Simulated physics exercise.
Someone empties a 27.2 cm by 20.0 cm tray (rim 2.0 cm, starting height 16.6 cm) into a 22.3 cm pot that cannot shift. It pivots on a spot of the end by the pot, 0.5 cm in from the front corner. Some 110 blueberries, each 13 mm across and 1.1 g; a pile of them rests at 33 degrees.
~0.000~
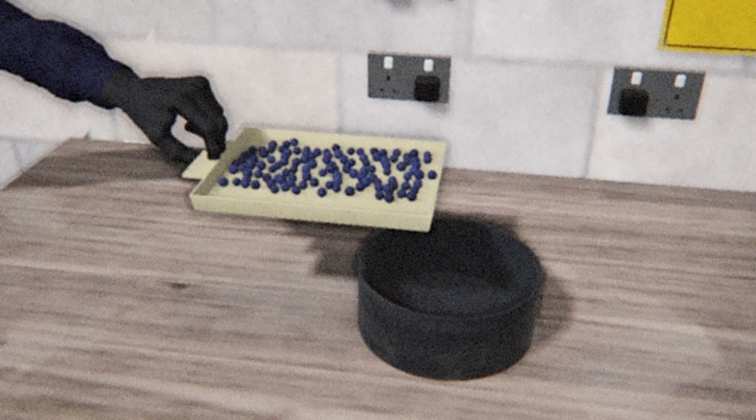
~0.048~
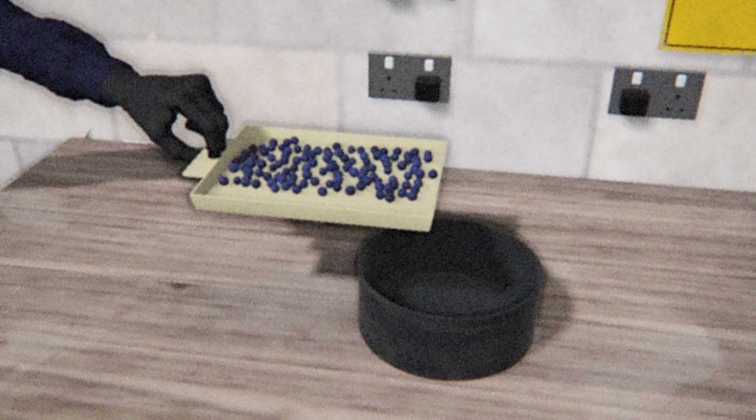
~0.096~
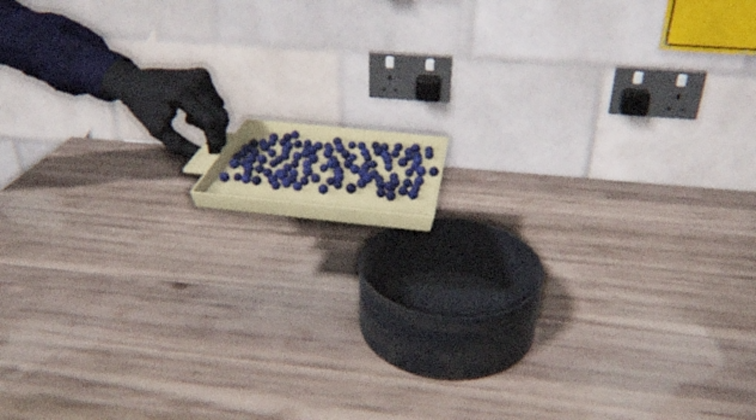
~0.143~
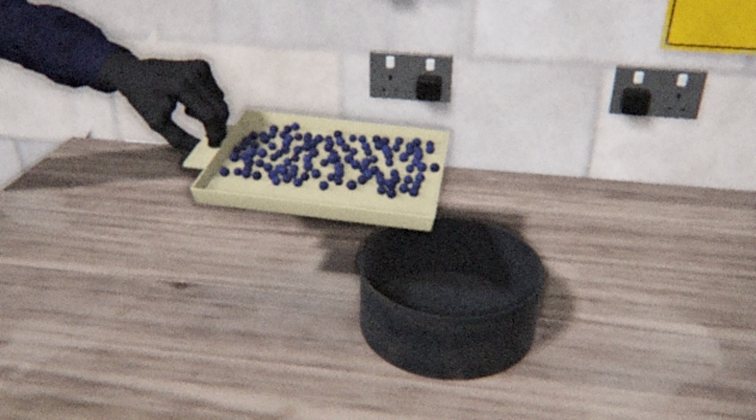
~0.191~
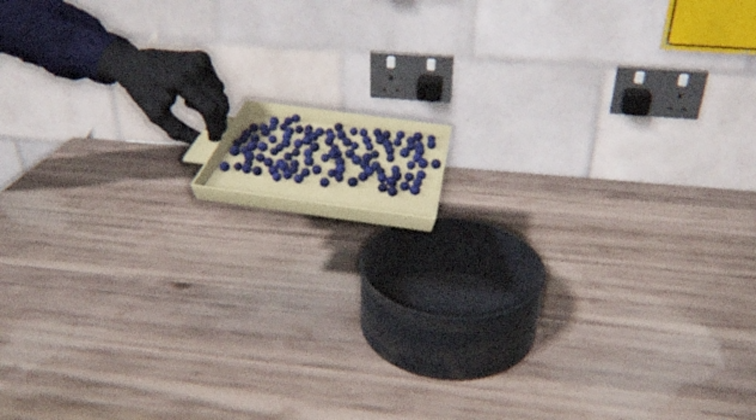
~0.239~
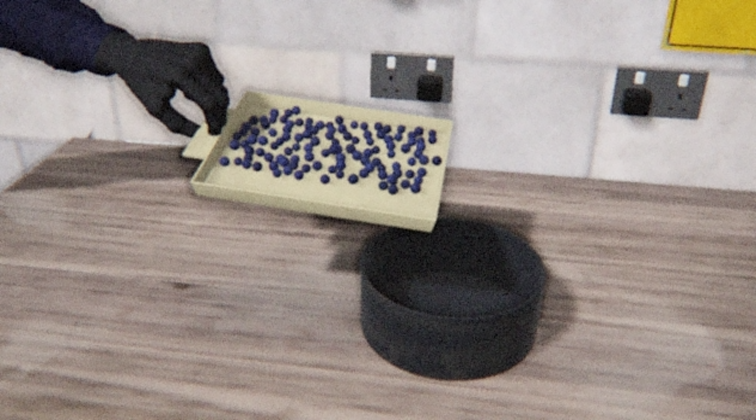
A dark-gloved hand held a pale yellow tray of blueberries above a wooden counter beside a round black pot, then slowly tilted it a little toward the viewer's right, with the berries still spread across it.
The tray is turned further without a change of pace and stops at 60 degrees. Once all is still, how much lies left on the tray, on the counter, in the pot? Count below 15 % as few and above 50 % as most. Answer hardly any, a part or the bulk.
Tray: The bulk, counter: Hardly any, pot: Hardly any.
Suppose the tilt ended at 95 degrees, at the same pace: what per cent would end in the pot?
Then about 25 per cent.
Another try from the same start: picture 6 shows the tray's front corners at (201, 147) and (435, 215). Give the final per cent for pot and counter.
Pot 0, counter 5.
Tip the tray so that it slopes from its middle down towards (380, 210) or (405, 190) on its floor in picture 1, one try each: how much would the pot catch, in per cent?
Some 0 and 5 per cent.
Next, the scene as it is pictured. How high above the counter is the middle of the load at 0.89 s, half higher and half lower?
About 24 cm.
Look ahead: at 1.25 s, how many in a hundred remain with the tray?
Some 95 per cent of the load.
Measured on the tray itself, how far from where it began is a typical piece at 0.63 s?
Roughly 8 cm.
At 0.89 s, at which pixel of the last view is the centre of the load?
At about (358, 168).
After 0.63 s, tilt 35 degrees; the tray holds 100 %, the pot 0 %.
After 0.89 s, tilt 51 degrees; the tray holds 100 %, the pot 0 %.
Then, at 1.25 s, tilt 60 degrees; the tray holds 95 %, the pot 0 %.
At rest (1.7 s), tray 95 %, counter 5 %, pot 0 %.
